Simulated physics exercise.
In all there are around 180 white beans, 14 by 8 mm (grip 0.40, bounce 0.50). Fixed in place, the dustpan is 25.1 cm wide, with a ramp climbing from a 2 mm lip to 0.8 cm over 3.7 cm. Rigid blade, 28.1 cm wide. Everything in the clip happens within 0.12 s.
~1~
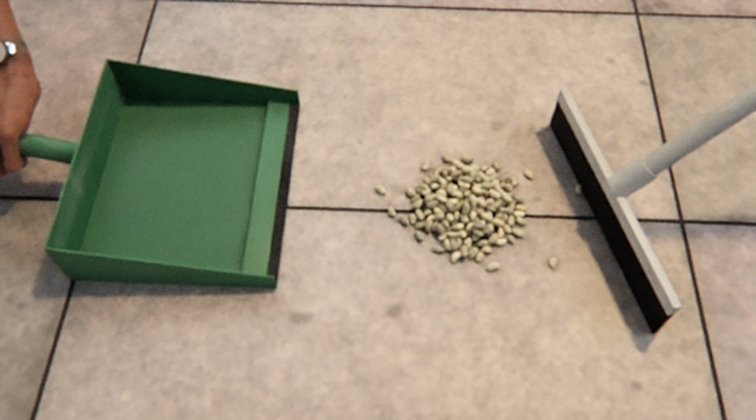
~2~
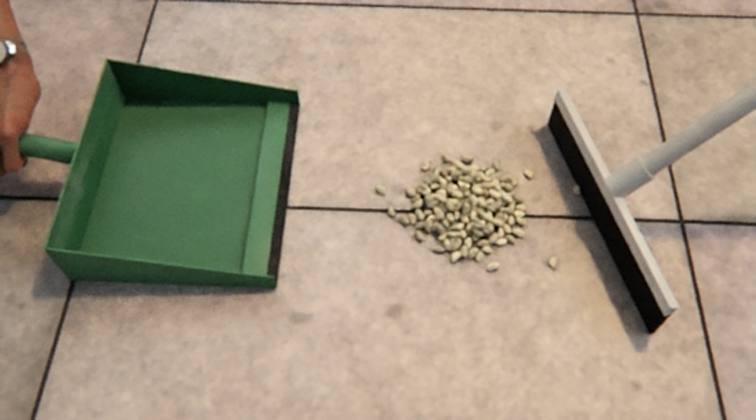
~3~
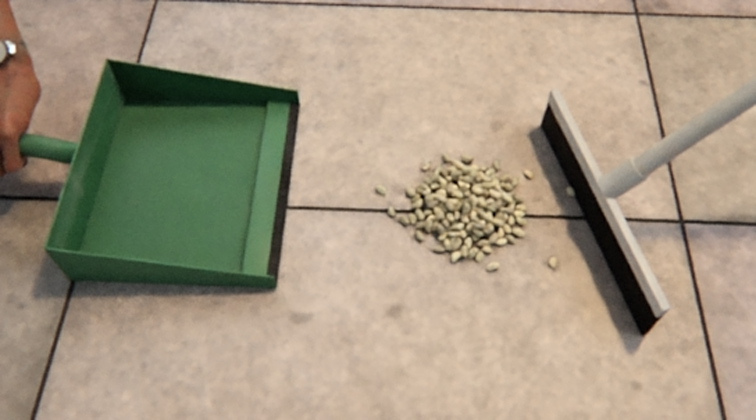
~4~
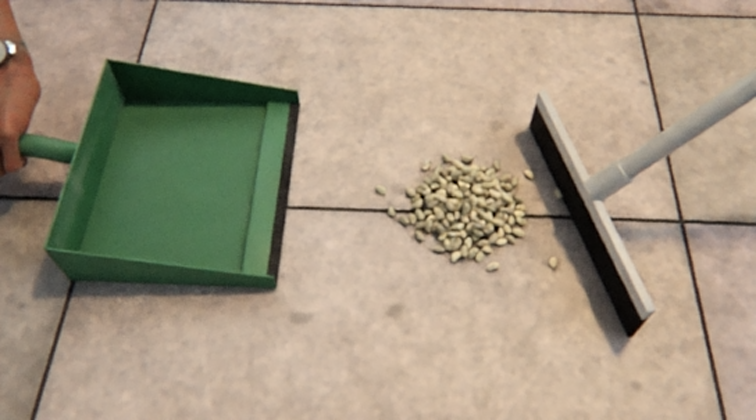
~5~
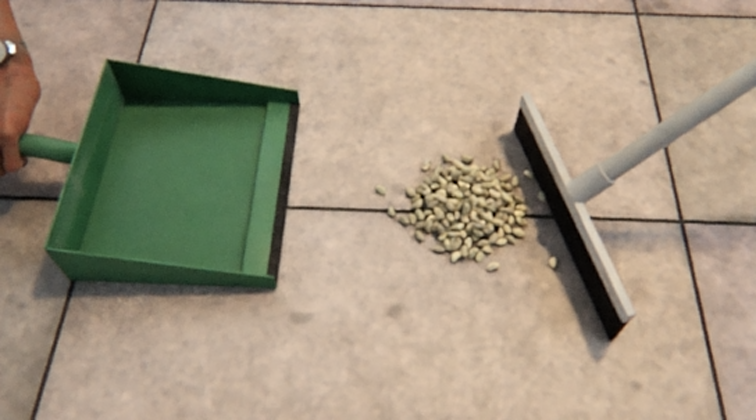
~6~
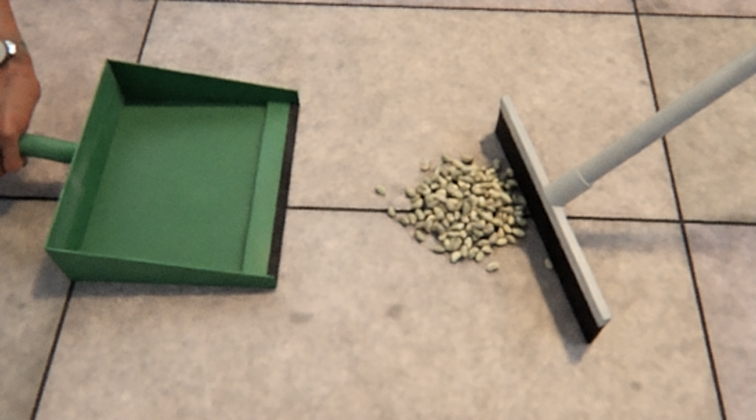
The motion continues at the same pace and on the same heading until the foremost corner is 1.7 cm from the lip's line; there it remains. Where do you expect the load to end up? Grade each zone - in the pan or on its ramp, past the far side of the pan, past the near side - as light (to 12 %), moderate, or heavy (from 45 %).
Pan - moderate, far side - light, near side - moderate.
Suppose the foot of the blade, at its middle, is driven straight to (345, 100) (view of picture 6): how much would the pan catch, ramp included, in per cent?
Some 5 per cent.
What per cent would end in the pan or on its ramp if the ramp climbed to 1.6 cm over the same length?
Estimate with the new ramp: Some 30 in a hundred.
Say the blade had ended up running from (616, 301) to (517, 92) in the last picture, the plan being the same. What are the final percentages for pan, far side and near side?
Split: Pan = 15, far = 0, near = 15.
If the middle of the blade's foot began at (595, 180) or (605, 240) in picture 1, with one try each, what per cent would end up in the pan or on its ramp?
The two tries give about 40 % and about 35 %.
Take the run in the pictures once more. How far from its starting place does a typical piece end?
I'd say near 24 cm.
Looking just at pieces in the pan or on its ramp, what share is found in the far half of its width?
20 per cent.
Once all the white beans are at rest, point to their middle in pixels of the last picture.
(271, 248) or so.
Then, 0.14 s after the last picture, middle of the blade 16 cm from the lip; 0 % over the lip, far side 0 %, near side 5 %.
Then, 0.22 s after the last picture, middle of the blade 8 cm from the lip; 0 % over the lip, far side 0 %, near side 15 %.
Then, 0.45 s after the last picture, middle of the blade 6 cm from the lip; 45 % over the lip, far side 0 %, near side 25 %.
In the end, pan 40 %, far side 0 %, near side 25 %, in front of the lip or behind the blade 35 %.
